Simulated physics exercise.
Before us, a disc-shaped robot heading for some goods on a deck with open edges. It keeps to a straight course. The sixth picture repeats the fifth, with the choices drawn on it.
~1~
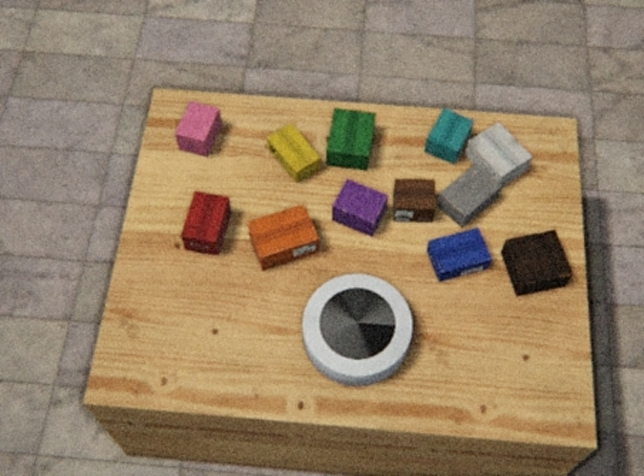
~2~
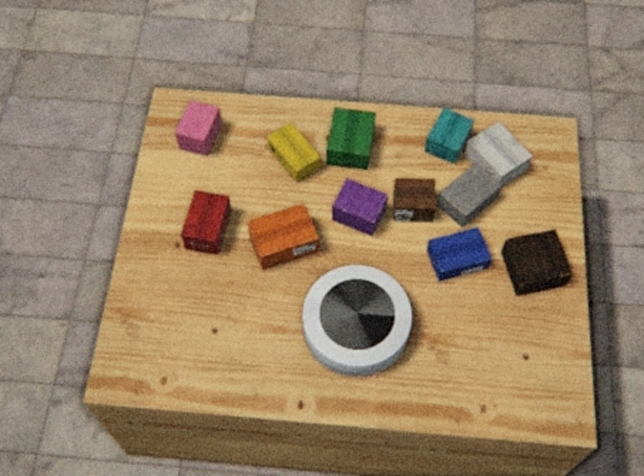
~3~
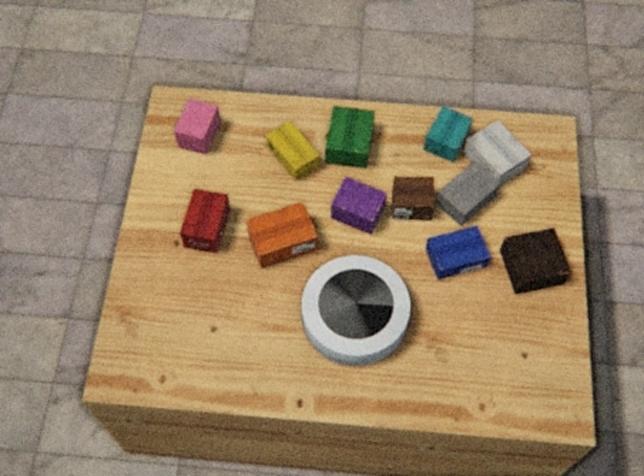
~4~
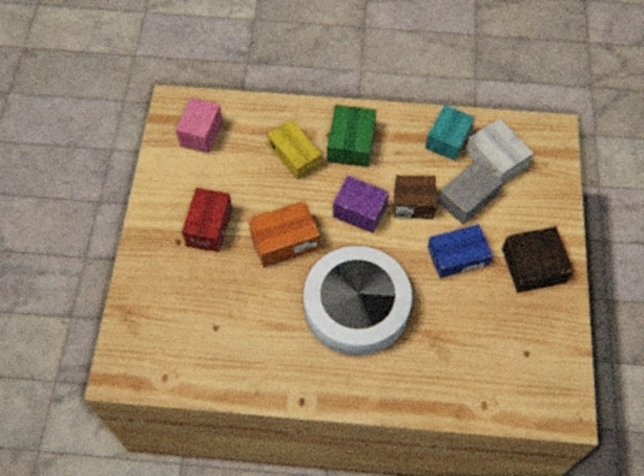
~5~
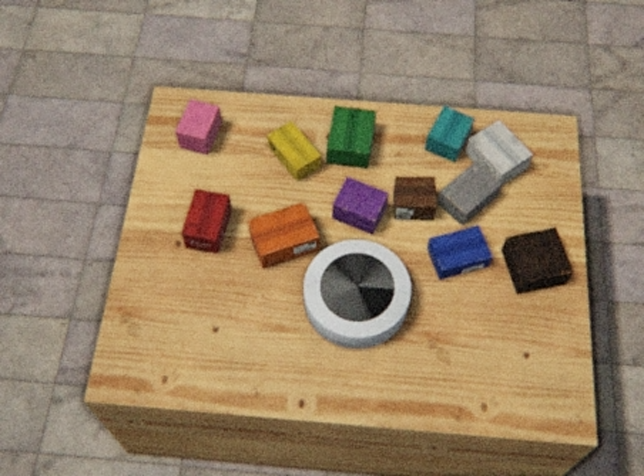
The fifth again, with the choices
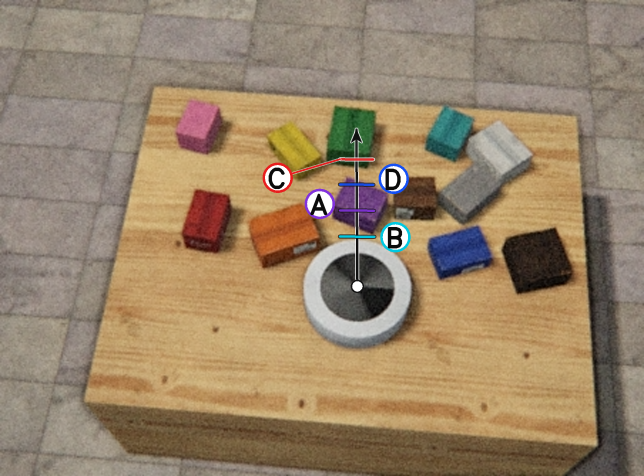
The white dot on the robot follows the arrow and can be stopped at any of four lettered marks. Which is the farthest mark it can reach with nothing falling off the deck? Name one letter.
The farthest safe stop is D.
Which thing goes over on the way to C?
It is the green box.
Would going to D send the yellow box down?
No.
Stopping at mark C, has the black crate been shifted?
No.
On the marked copy, A at (357, 210); B at (357, 237); C at (356, 160); D at (357, 184); the arrow from (357, 286) to (357, 129); the white dot at (357, 286).
Following D. Soon after the start, robot (357, 254); purple crate (358, 195); orange box (282, 229).
Later, robot (356, 217); green box (350, 124); purple crate (357, 161).
In the end, robot (356, 193); green box (347, 103); purple crate (356, 139); nothing has fallen.
As for the rest, A is safe but short; B is safe but short; C drops the green box.
